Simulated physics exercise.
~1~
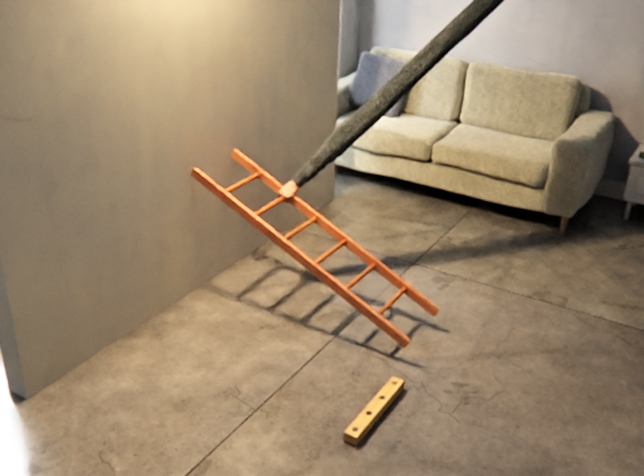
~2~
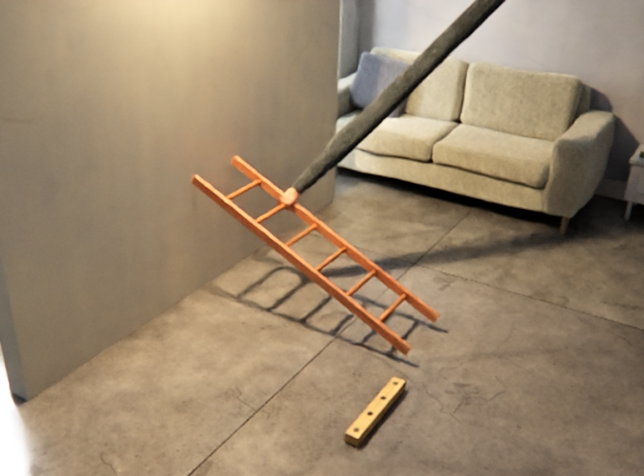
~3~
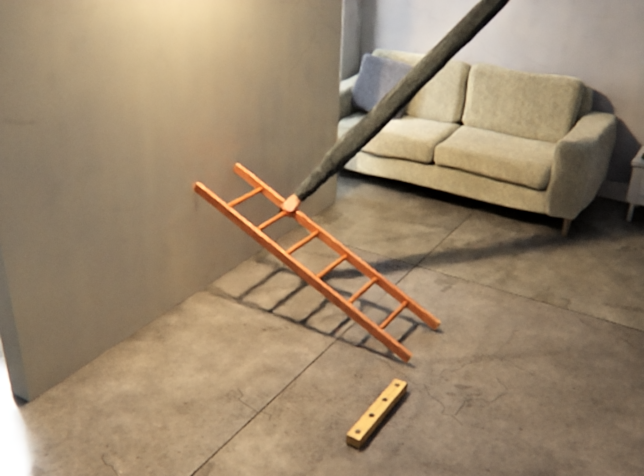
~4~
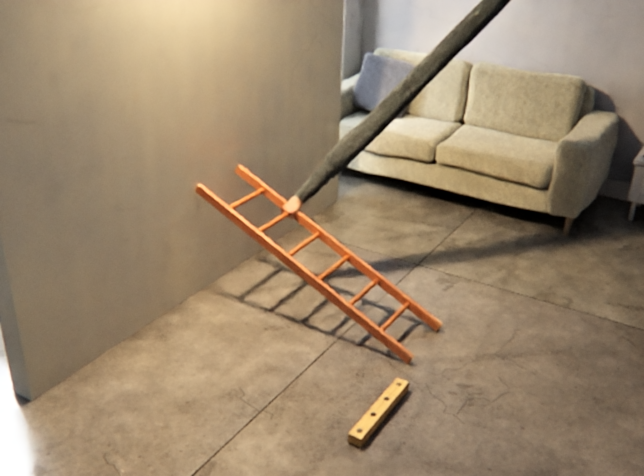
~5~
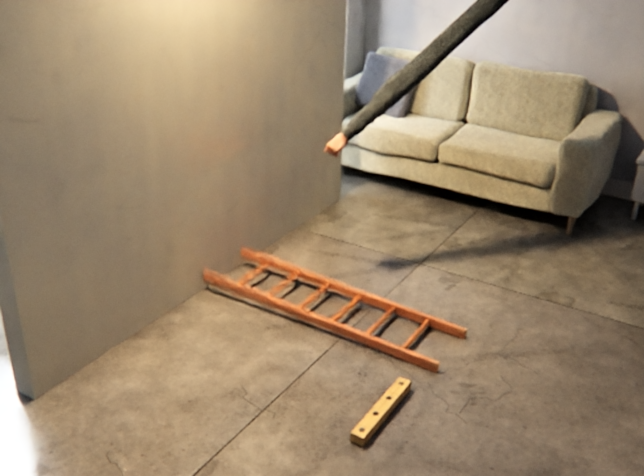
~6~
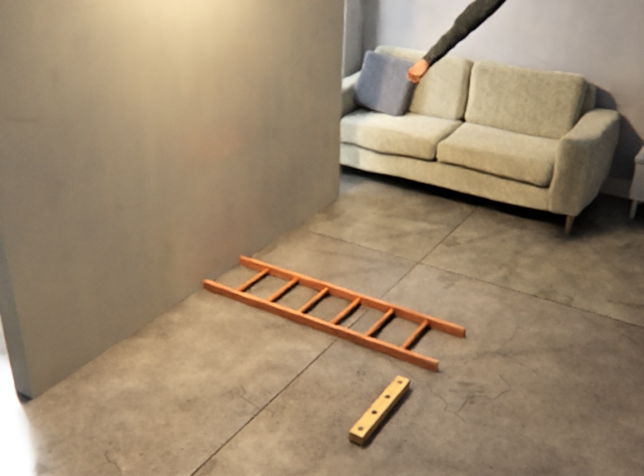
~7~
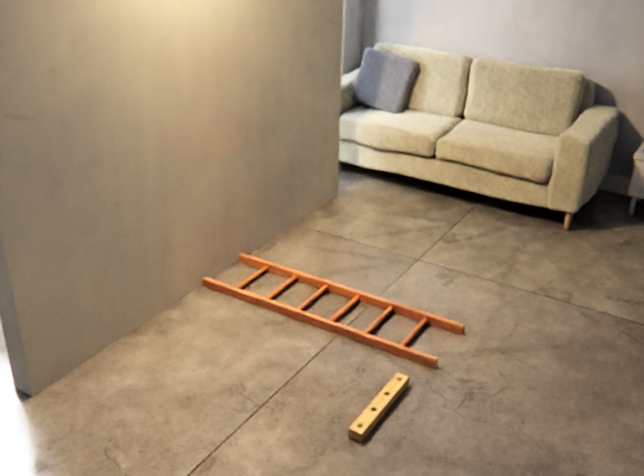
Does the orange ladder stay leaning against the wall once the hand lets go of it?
No, the orange ladder slips down and ends up lying flat on the floor.
An orange ladder slants down from a grey wall on the left, its upper part held by a long, dark-sleeved arm reaching in from the top right. The slightly swaying view looks down on a grey floor, with a pale sofa behind and a small yellowish batten with dark spots lying in front. The ladder shifts very slightly at first while the arm holds it. Then the hand lets go and draws back, and the ladder slips down to the floor. The arm leaves the view, and the ladder lies flat and still beside the unmoved batten.
